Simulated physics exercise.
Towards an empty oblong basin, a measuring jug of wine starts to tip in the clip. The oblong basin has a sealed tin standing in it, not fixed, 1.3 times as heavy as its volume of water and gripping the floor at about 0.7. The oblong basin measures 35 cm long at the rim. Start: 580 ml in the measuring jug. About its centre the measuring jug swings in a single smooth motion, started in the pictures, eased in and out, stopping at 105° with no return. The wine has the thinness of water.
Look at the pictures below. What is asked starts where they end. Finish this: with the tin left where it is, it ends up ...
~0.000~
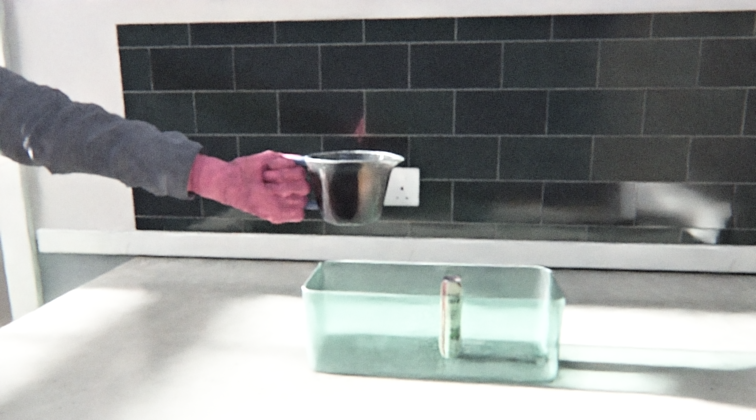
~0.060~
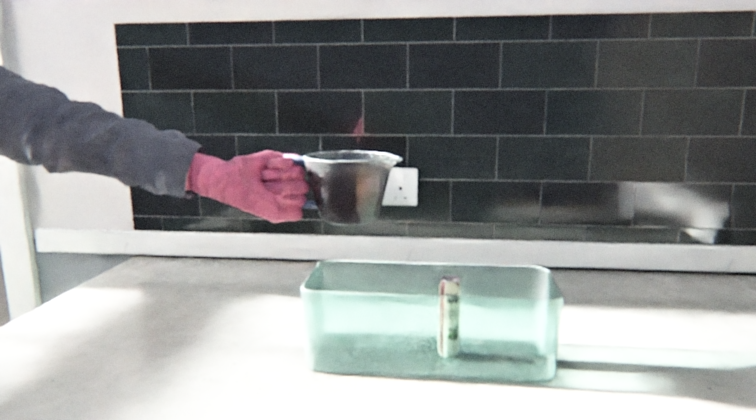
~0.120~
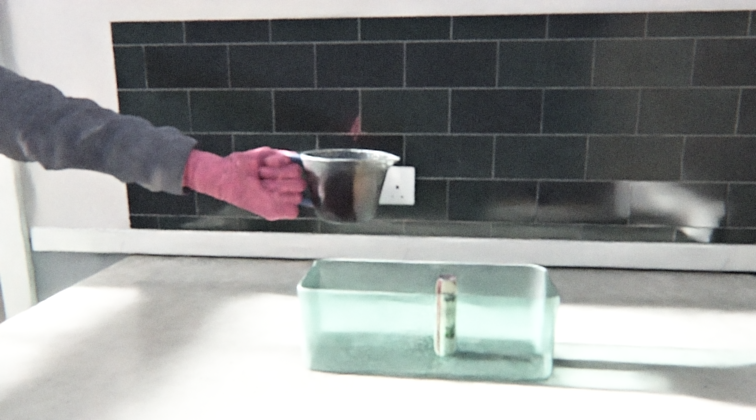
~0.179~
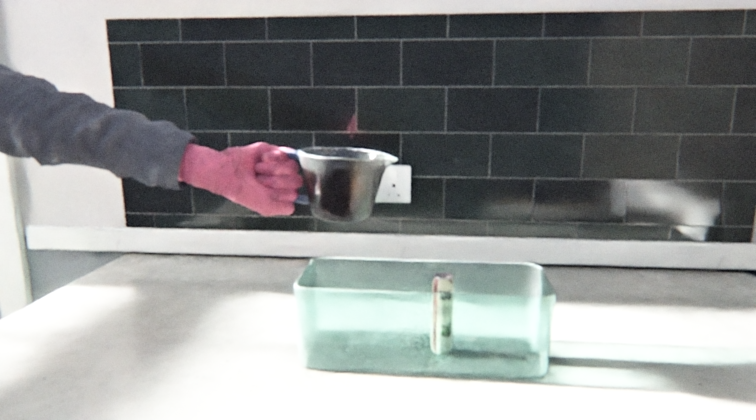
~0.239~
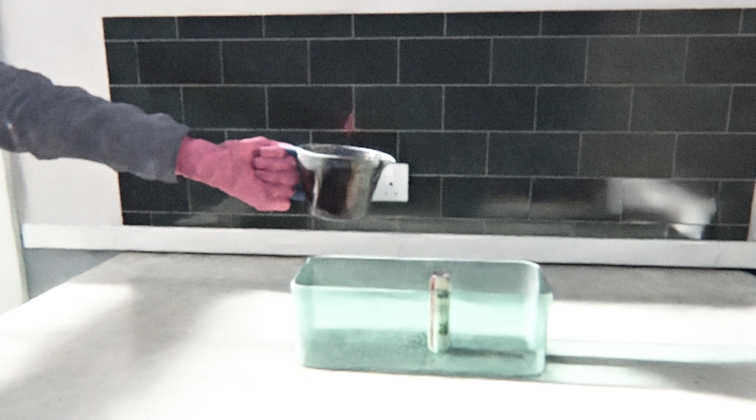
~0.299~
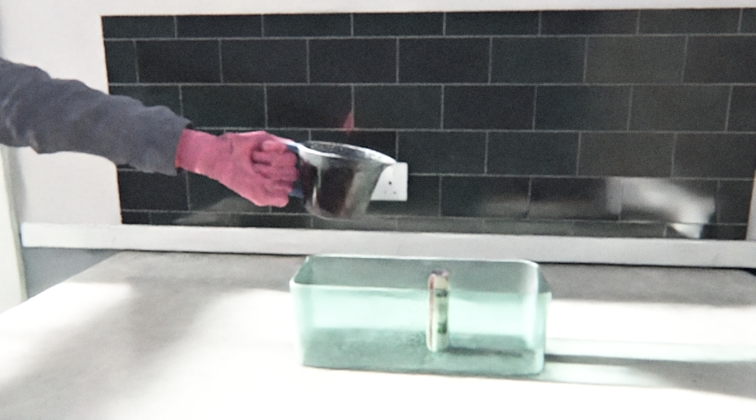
It ends up knocked over.
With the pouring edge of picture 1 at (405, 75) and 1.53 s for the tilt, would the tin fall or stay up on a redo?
After that, the tin stays vertical.
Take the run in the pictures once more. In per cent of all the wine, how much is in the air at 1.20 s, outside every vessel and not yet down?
About 8 percent.
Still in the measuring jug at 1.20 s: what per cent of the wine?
Close to 9 percent of the total.
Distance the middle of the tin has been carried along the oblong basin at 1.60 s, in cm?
8 cm, roughly.
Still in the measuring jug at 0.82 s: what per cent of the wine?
Portion remaining: Approx. 64 per cent.
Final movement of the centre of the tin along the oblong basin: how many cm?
The tin's middle ends up about 8.0 cm along the basin.
After 0.82 s the tilt is 58° and 63 per cent is still to pour; the tin stands where it began.
After 1.20 s the tilt is 93° and 9 per cent is still to pour; the tin leans 9°.
After 1.60 s the tilt is 105° and 0 per cent is still to pour; the tin lies on its side.
After 2.03 s the tilt is 105° and 0 per cent is still to pour; the tin lies on its side.
In the end the tin lies on its side.
